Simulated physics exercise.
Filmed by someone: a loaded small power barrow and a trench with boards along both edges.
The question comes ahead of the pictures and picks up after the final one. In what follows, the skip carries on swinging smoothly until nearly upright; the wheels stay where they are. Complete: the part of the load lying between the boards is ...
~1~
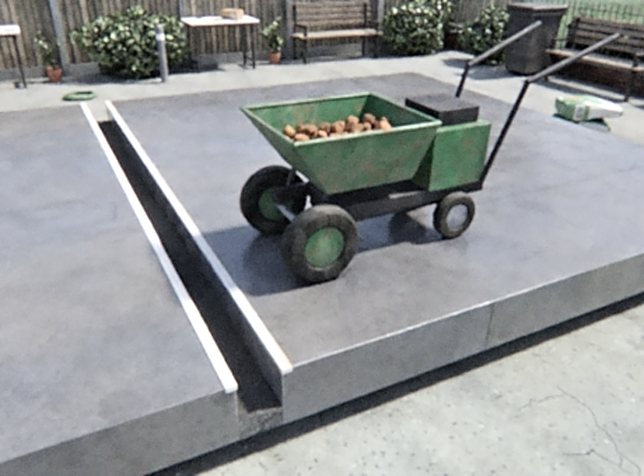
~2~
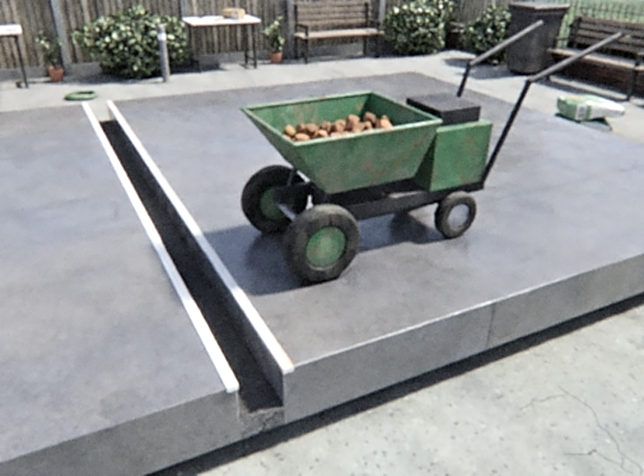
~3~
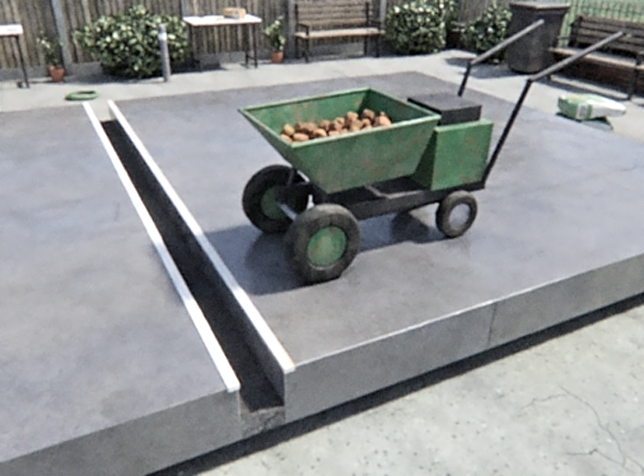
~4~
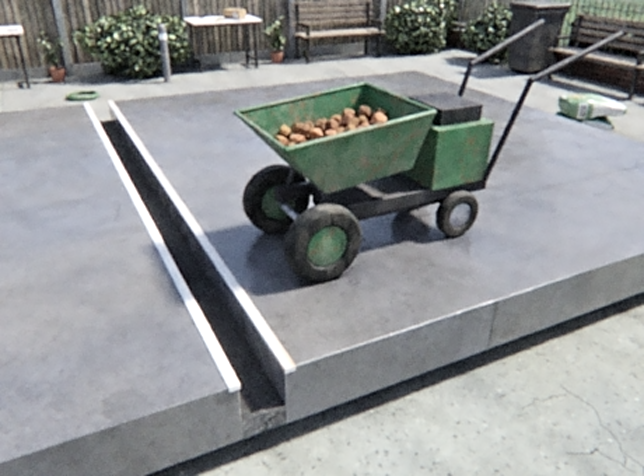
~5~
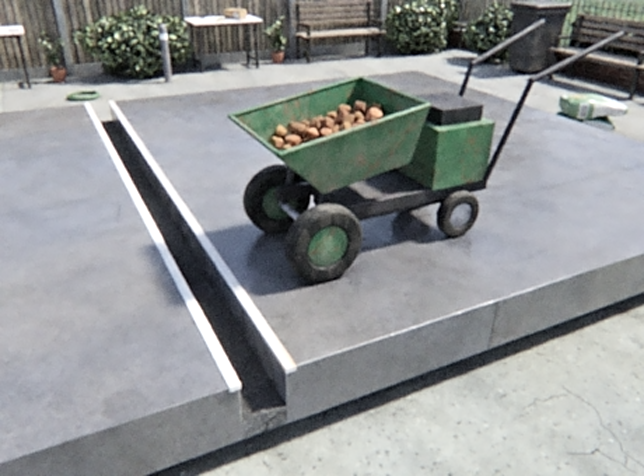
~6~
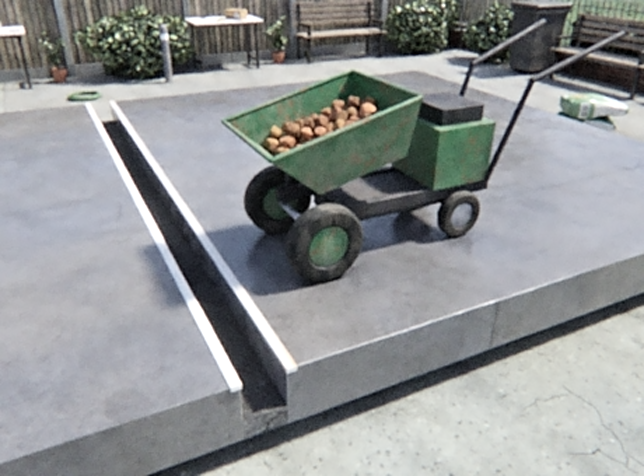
Less than half.
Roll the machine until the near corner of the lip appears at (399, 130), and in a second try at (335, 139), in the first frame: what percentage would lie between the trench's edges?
First spot: Roughly 30 percent; second spot: Roughly 80 percent.
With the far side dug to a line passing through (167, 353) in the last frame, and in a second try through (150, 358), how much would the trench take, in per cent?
Lab note: Try one 80 per cent, try two 100 per cent.
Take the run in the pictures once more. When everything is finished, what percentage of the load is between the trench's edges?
I'd put it at some 20 per cent.
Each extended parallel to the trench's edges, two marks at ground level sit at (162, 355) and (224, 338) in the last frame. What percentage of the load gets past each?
In order: 40 percent, then 80 percent.
Just after the last frame, skip tipped steeply; every one in the skip.
A moment on, skip tipped right over; the larger part in the skip; just a few in or heaped over the trench; about a tenth beyond it; just a few falling.
Further on, skip tipped right over; roughly a quarter in the skip; about a tenth in or heaped over the trench; roughly two thirds beyond it.
When it is over, skip tipped right over; roughly a quarter in or heaped over the trench; the larger part beyond it.
